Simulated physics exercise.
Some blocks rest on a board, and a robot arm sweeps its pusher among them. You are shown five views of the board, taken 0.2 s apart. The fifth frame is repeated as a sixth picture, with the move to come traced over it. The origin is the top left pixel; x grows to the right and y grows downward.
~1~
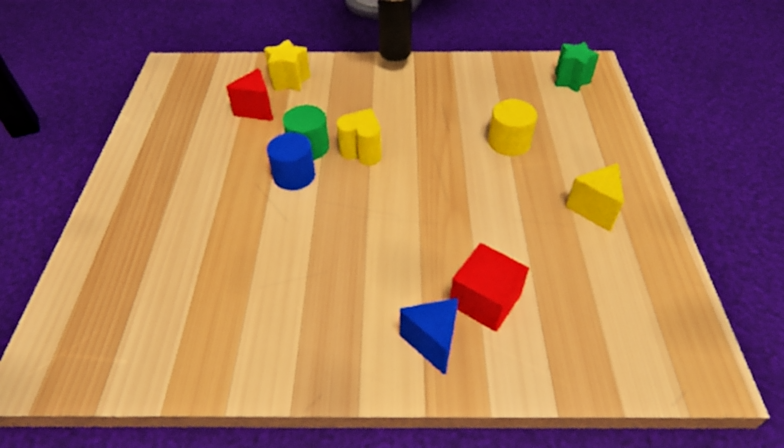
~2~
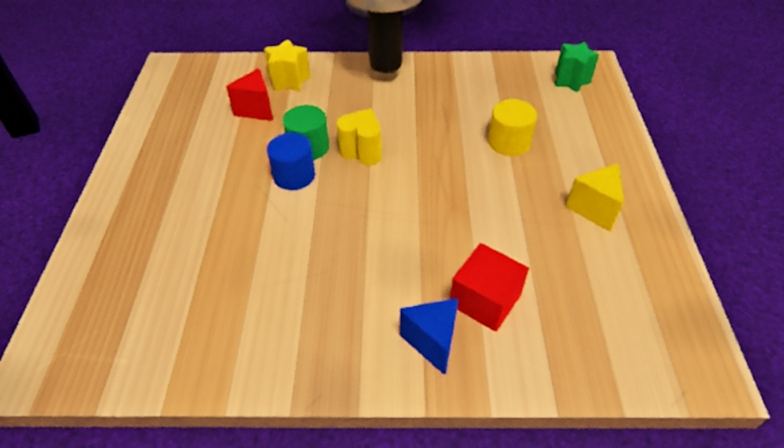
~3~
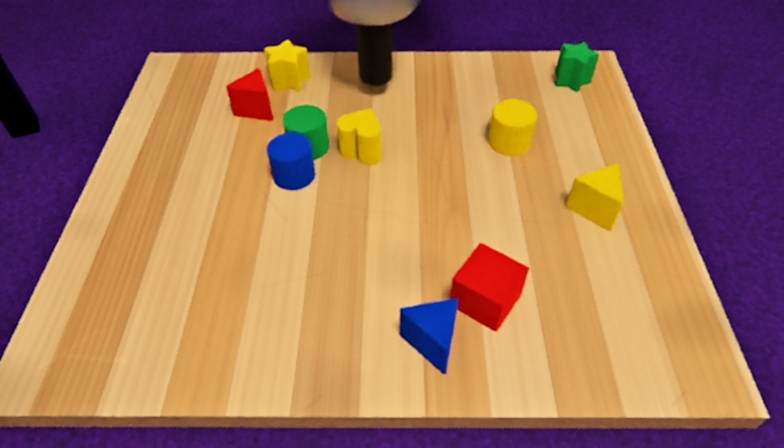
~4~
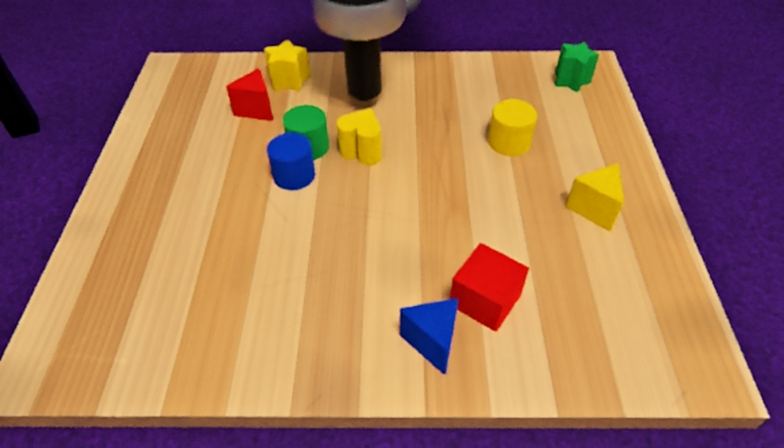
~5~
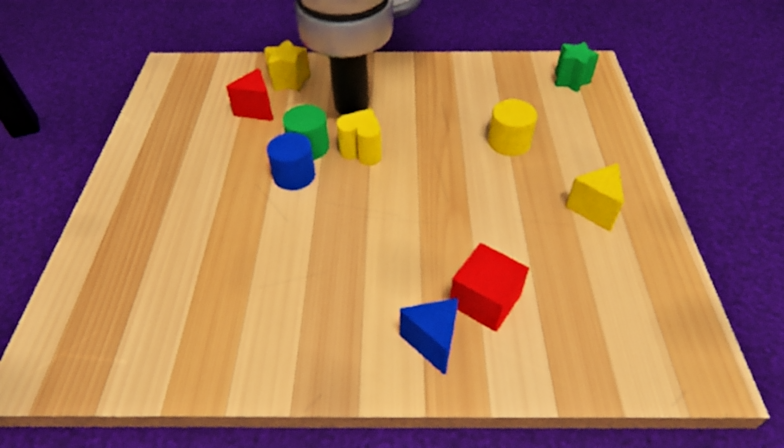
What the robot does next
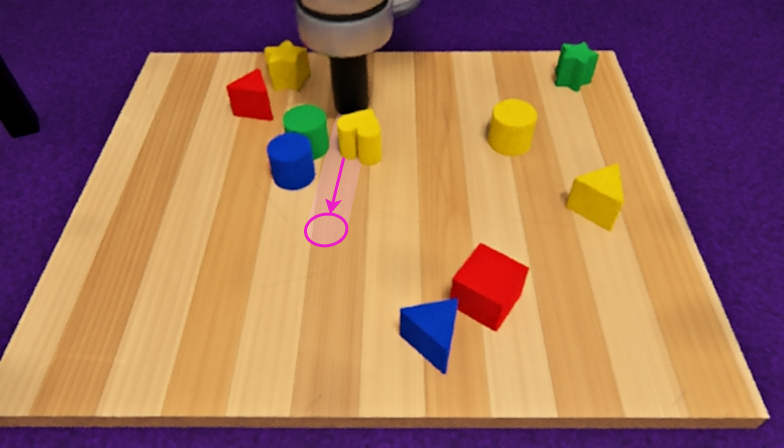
A robot arm's dark pusher moves from the top edge of a wooden board down and slightly left, nearing the yellow heart-shaped block beside the green and blue cylinders, while all the coloured blocks stay still.
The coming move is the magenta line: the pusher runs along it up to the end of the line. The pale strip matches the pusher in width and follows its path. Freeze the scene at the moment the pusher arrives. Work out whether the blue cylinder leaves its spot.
It is not moved.
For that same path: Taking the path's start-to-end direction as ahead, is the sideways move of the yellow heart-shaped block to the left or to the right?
Slides left.
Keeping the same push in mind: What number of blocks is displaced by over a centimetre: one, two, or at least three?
In total, one block gets moved by over 1 cm.
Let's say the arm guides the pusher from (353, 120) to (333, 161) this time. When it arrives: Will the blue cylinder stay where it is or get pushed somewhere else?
The answer is that it is displaced.
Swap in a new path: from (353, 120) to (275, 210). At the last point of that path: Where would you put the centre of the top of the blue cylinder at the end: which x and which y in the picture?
The centre of its top will be at (223, 191).
The line goes from (353, 120) directly to (326, 230).
The first path, step by step. One third of the way, pusher (344, 140); yellow heart-shaped block (365, 142), turned 30° anticlockwise.
Two thirds of the way, pusher (335, 176); yellow heart-shaped block (372, 158), turned 60° anticlockwise.
At the end, pusher (324, 217); blue cylinder unmoved; yellow heart-shaped block (372, 158), turned 60° anticlockwise.
